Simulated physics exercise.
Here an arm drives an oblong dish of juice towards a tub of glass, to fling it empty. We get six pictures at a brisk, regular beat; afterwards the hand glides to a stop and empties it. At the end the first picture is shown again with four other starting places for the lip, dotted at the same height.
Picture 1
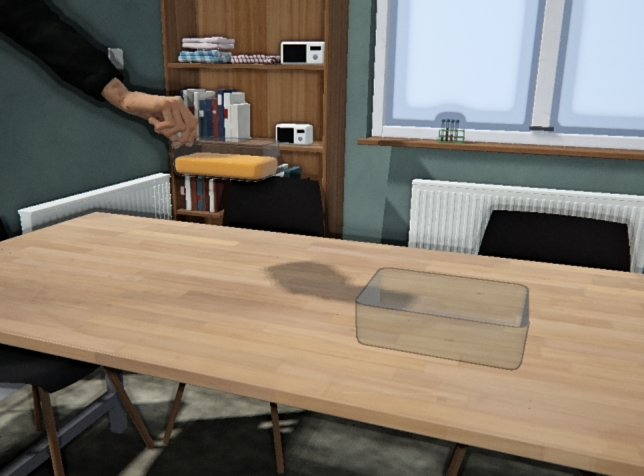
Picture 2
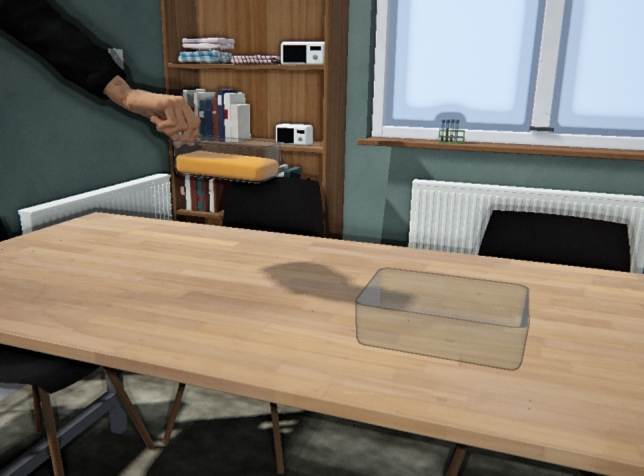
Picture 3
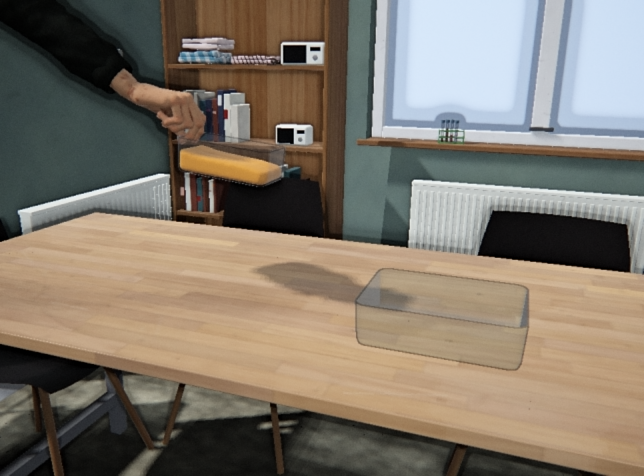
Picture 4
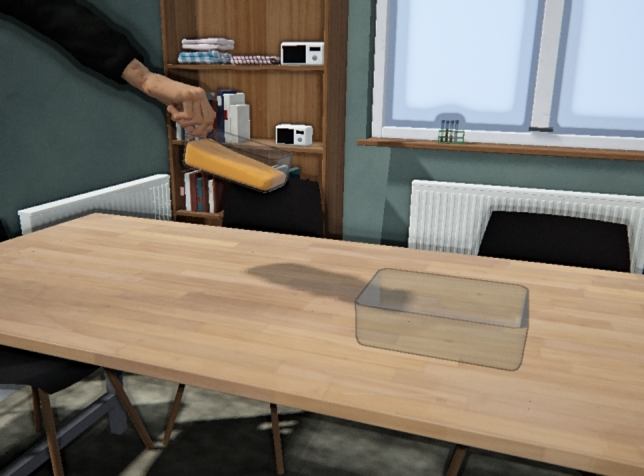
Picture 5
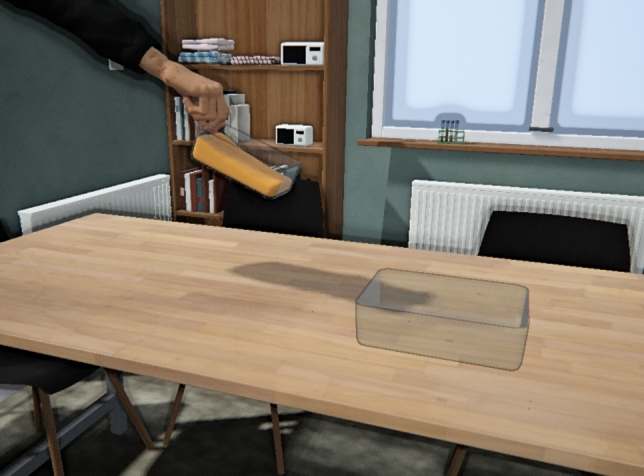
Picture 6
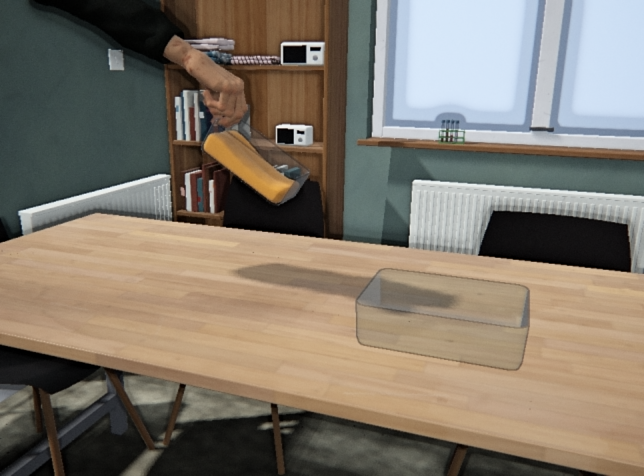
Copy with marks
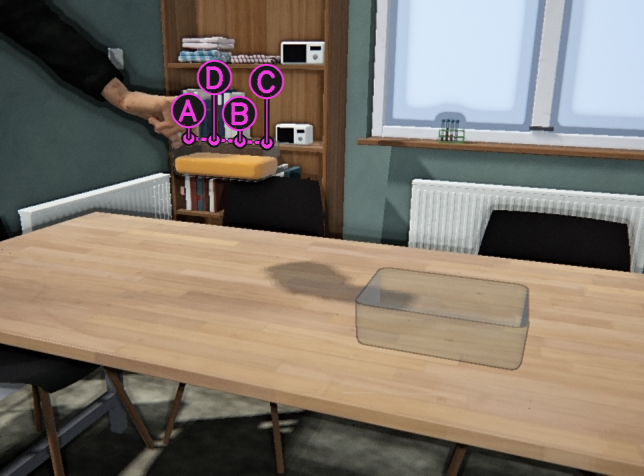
An arm in a dark sleeve held a clear oblong dish of orange juice above a wooden table, then moved it slightly right and gradually tilted it down toward an empty glass tub.
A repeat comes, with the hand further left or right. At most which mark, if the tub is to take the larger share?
Take B.
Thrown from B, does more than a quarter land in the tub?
Yes, clearly.
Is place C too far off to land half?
No, not at all.
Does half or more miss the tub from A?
Yes, it does.
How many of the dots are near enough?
Two of the four.
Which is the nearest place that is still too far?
That would be D.
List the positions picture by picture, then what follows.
Upright, lip at (269, 143); tub from (356, 341) to (521, 369); nothing has left yet.
Upright, lip at (271, 144); nothing has left yet.
Tipped about 6°, lip at (276, 149); nothing has left yet.
Tipped about 13°, lip at (284, 156); nothing has left yet.
Tipped about 22°, lip at (293, 165); nothing has left yet.
Tipped about 32°, lip at (302, 175); nothing has left yet.
On the marked copy, A at (188, 138); B at (239, 141); C at (266, 143); D at (214, 139).
If A is chosen, about 0 % lands in the tub, 98 % falls short.
If B is chosen, about 67 % lands in the tub, 25 % falls short and 9 % goes beside or beyond.
If C is chosen, about 71 % lands in the tub, 19 % falls short and 10 % goes beside or beyond.
If D is chosen, about 29 % lands in the tub, 65 % falls short and 5 % goes beside or beyond.
